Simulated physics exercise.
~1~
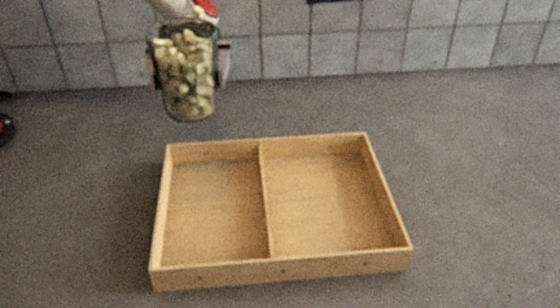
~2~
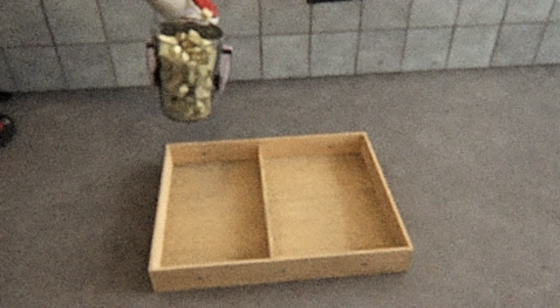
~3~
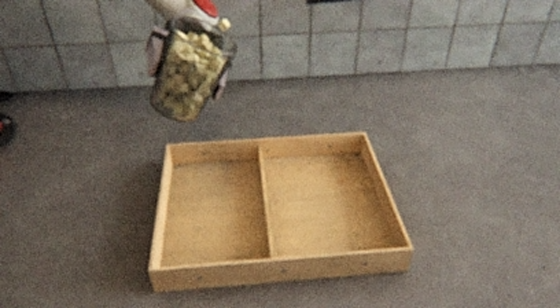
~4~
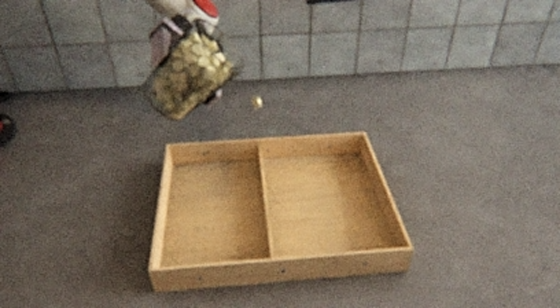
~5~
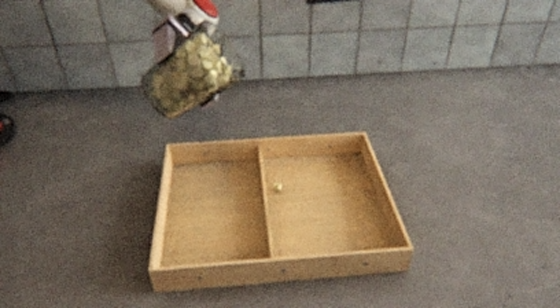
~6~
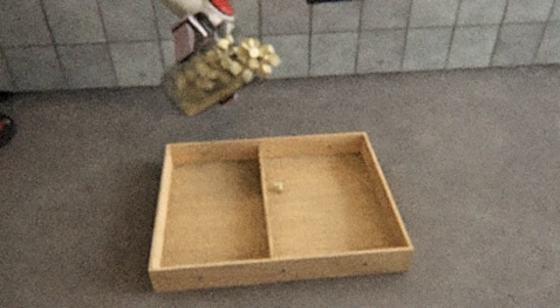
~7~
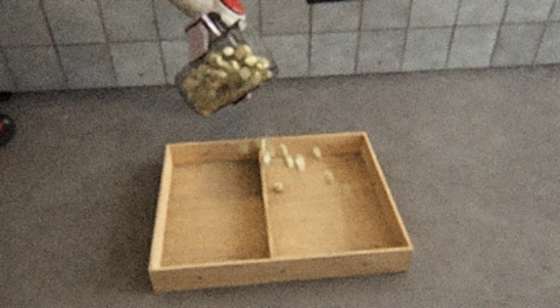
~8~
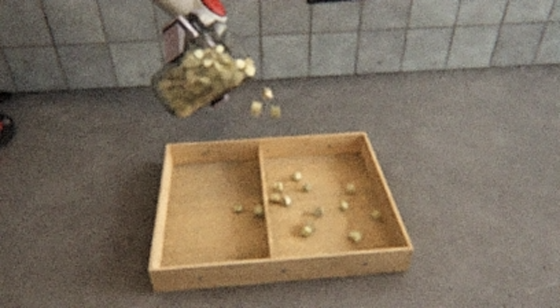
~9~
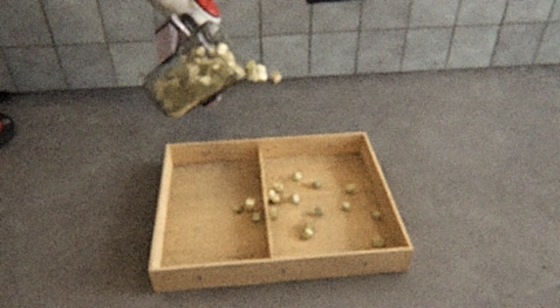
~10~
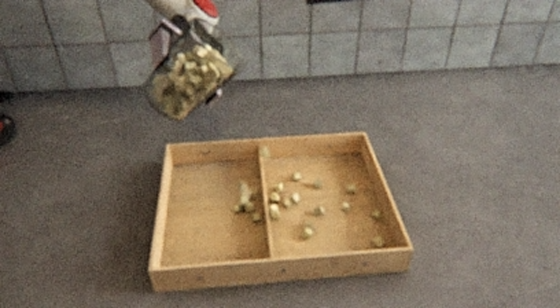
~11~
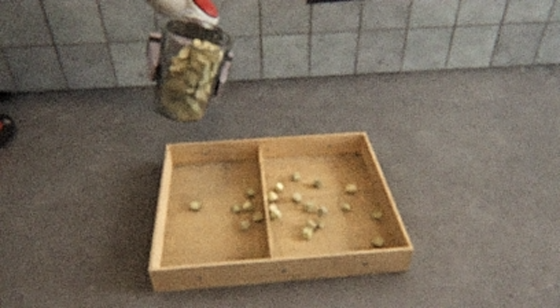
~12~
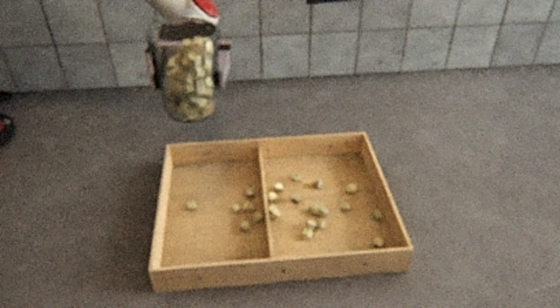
A robot gripper, partly seen at the top left, holds a clear tumbler full of pale yellow-green vegetable dice above a grey surface, with grey tiles behind. Below sits a shallow light-wood tray split by a cross wall into left and right parts, all viewed from slightly above. The gripper tips the tumbler to the right, and one piece drops first, followed by a small scatter that lands mostly in the right part. It rocks the tumbler a little, spilling a few more on both sides of the wall. Finally it turns upright, still mostly full, and the spilled pieces lie still in the tray.
